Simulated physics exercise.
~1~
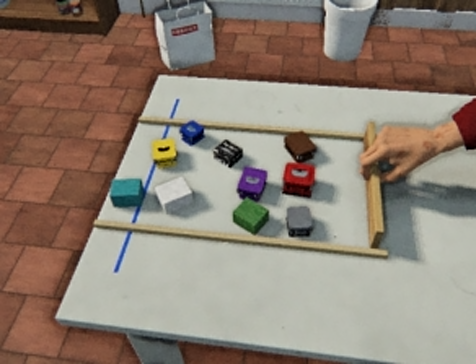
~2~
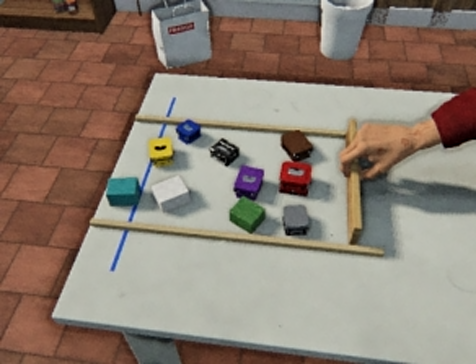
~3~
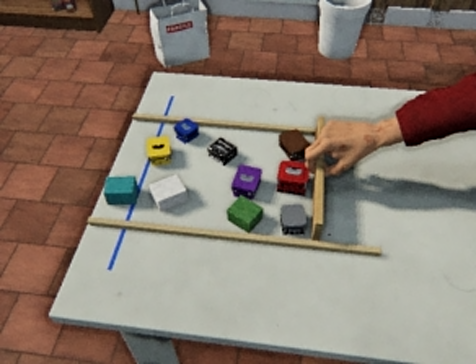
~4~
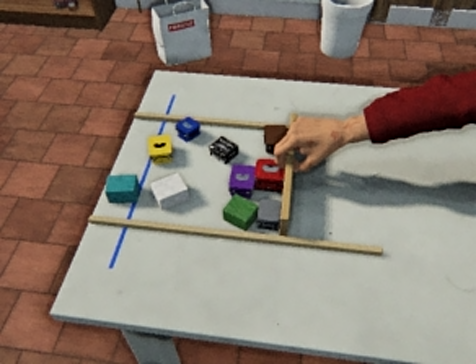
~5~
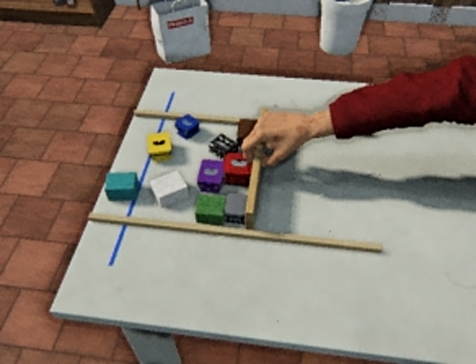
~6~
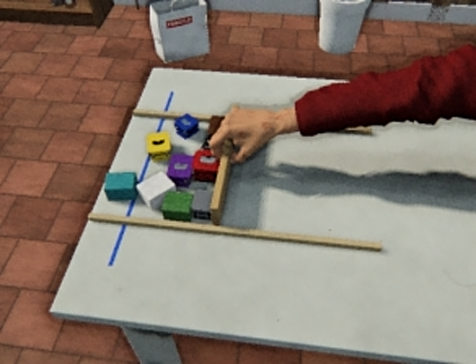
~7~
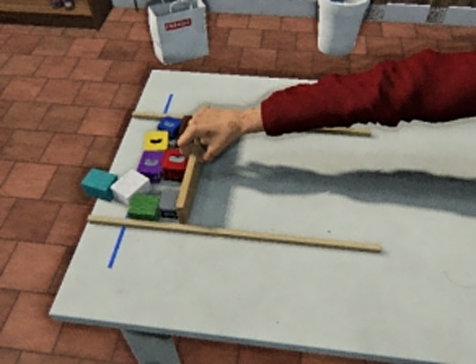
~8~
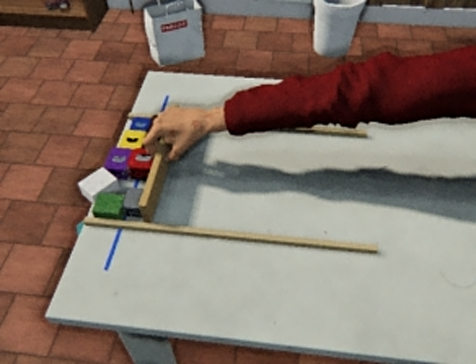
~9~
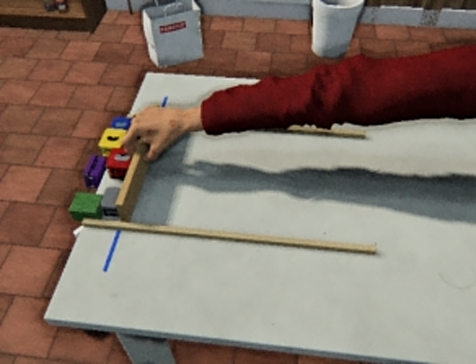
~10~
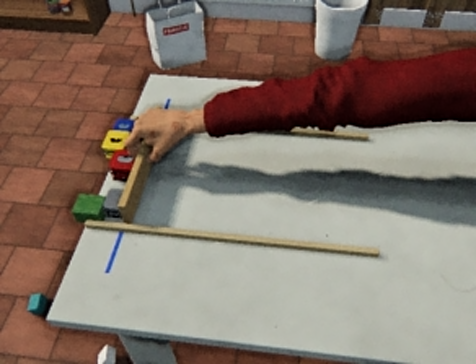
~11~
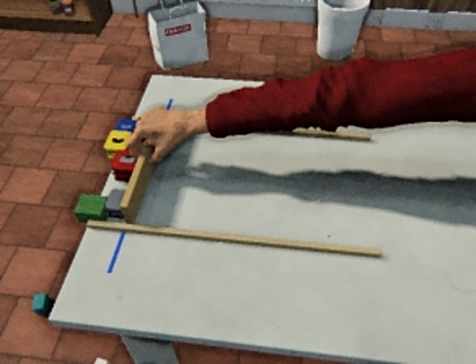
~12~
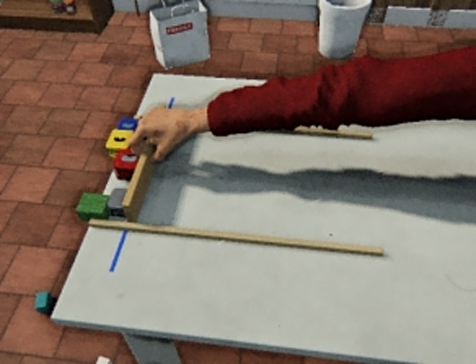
A hand pushes a board left, sweeping blocks along the table and some off its end.
